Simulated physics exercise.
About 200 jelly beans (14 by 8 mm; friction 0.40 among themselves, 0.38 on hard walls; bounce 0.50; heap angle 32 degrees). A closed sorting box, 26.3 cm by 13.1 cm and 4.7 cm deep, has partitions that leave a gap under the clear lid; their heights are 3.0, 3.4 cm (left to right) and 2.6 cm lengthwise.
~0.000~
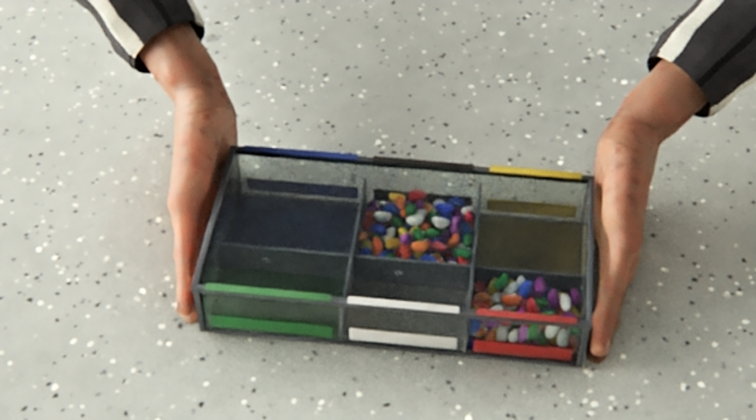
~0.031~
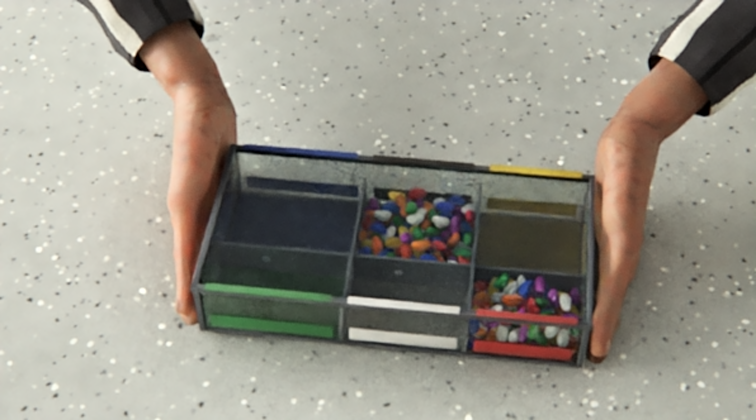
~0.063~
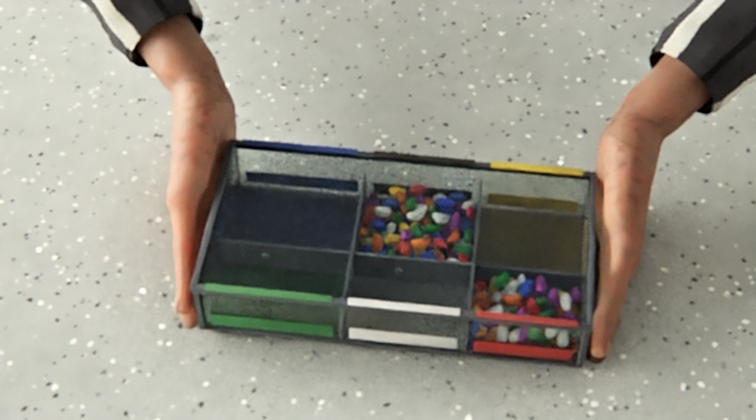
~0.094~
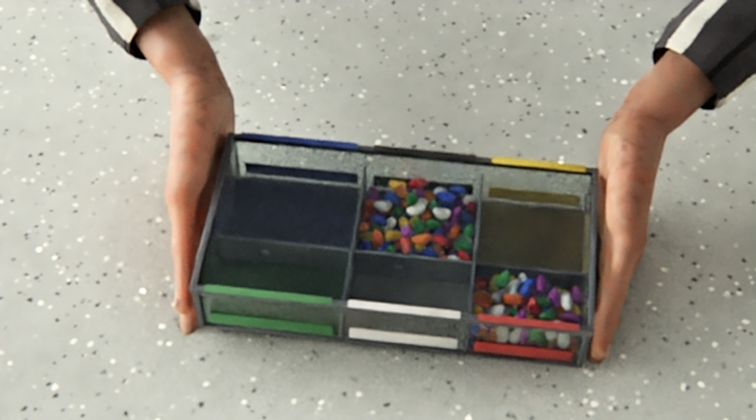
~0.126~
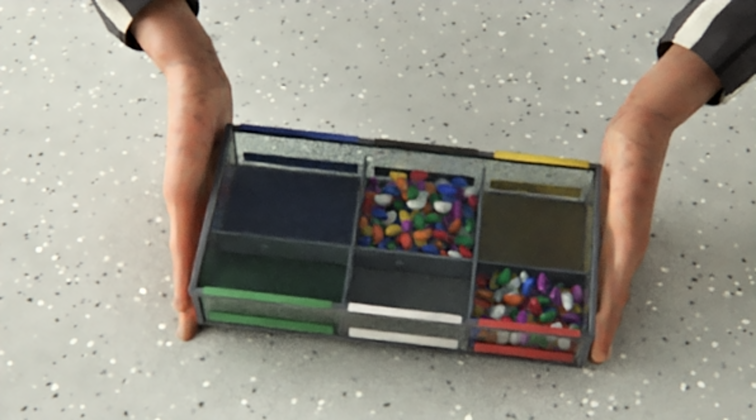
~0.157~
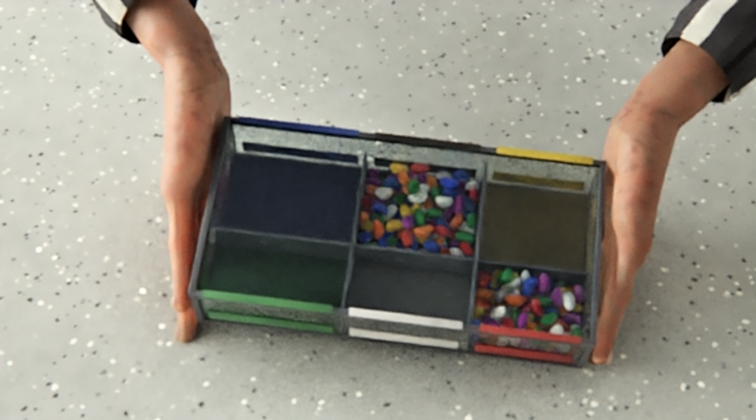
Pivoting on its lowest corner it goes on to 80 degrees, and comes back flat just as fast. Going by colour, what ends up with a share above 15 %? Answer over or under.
Red: Over, blue: Under, green: Under, yellow: Under, white: Over, black: Over.
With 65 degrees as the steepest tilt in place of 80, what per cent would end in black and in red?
Then: Black 35; red 45.
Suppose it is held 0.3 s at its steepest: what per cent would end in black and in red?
Then: Black 20, red 50.
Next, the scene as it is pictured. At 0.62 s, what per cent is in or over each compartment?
Red 45, blue 0, green 0, yellow 0, white 15, black 40.
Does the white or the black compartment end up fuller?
The white one has more.
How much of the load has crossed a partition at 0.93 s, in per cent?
Some 35 per cent.
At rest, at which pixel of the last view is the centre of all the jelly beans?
Near (461, 315).
After 0.62 s, tilt 79 degrees; red 45 %, white 15 %, black 40 %.
Then, at 0.93 s, tilt 33 degrees; red 50 %, white 30 %, black 20 %.
After 1.33 s, tilt 0 degrees; red 50 %, white 30 %, black 20 %.
In the end, at 1.9 s, red 50 %, blue 0 %, green 0 %, yellow 0 %, white 30 %, black 20 %.
